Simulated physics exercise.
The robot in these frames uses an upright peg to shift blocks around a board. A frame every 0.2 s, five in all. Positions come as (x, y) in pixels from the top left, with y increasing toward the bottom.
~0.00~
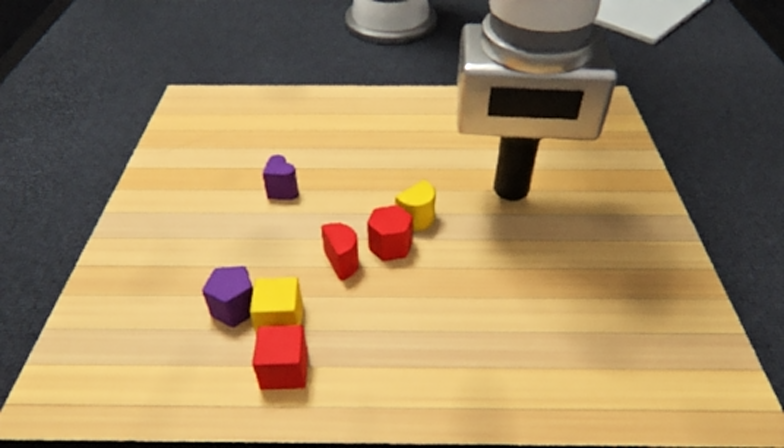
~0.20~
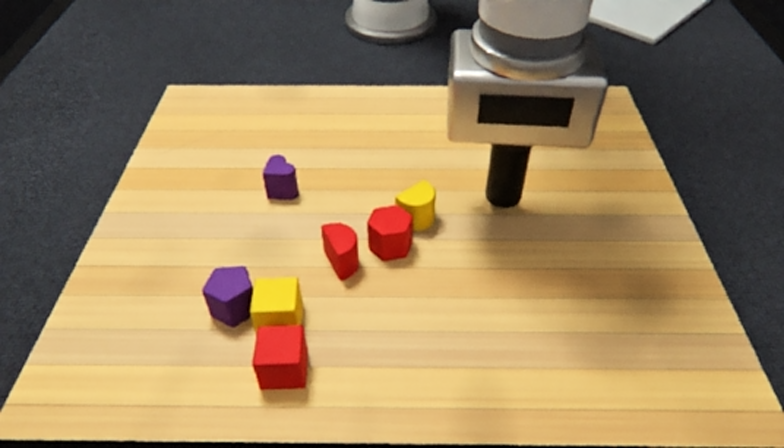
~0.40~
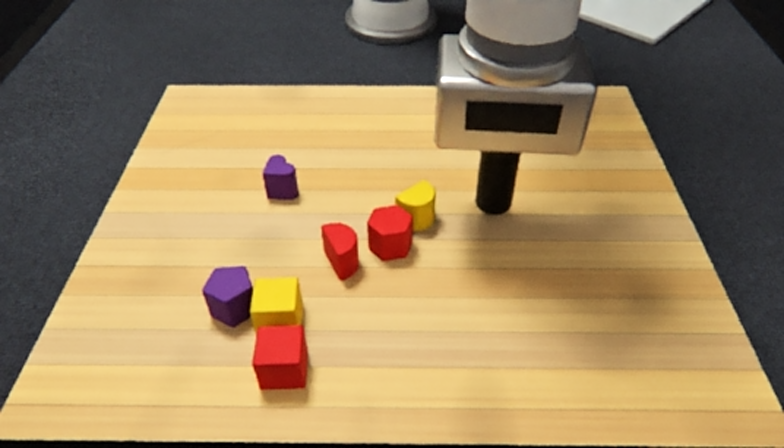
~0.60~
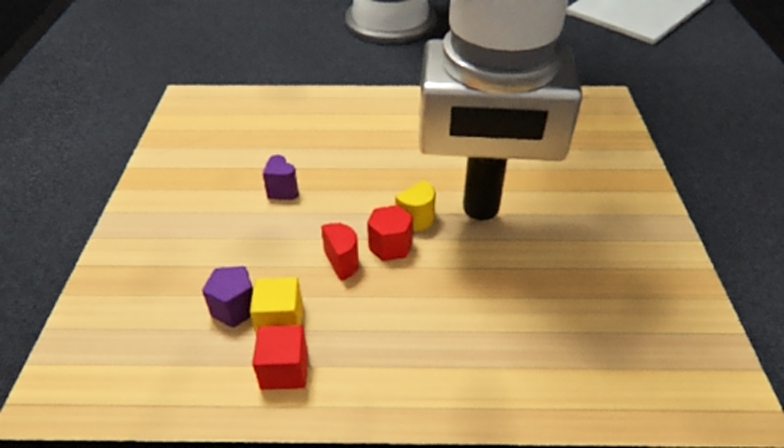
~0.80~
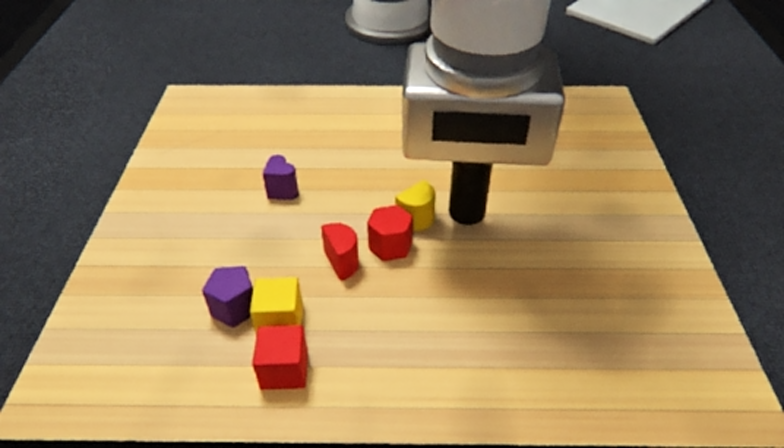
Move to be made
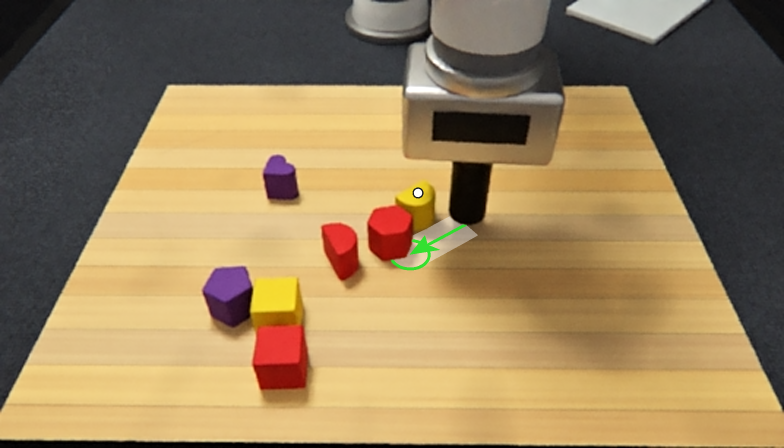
A robot arm moves its black peg slightly left and down toward the still blocks.
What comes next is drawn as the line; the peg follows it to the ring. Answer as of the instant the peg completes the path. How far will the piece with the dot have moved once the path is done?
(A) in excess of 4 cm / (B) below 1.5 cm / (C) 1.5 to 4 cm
The correct letter is B.
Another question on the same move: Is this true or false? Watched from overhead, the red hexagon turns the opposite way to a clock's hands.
That statement is not accurate.
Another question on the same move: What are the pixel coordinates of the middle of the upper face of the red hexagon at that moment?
My prediction: (368, 222).
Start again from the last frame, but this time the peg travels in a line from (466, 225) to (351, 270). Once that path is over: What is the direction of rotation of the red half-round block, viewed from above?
The block spins anticlockwise.
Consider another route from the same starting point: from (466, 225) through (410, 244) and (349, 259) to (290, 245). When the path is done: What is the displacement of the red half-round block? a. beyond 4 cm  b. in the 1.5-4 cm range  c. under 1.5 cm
It's a.
The drawn path runs straight from (466, 225) to (410, 254); the dot is on the yellow half-round block.
On the path given first. Halfway along, peg (438, 229); nothing pushed yet.
At the end, peg (410, 243); red half-round block (333, 237); red hexagon (368, 222), turned 25° clockwise; yellow half-round block not moved.
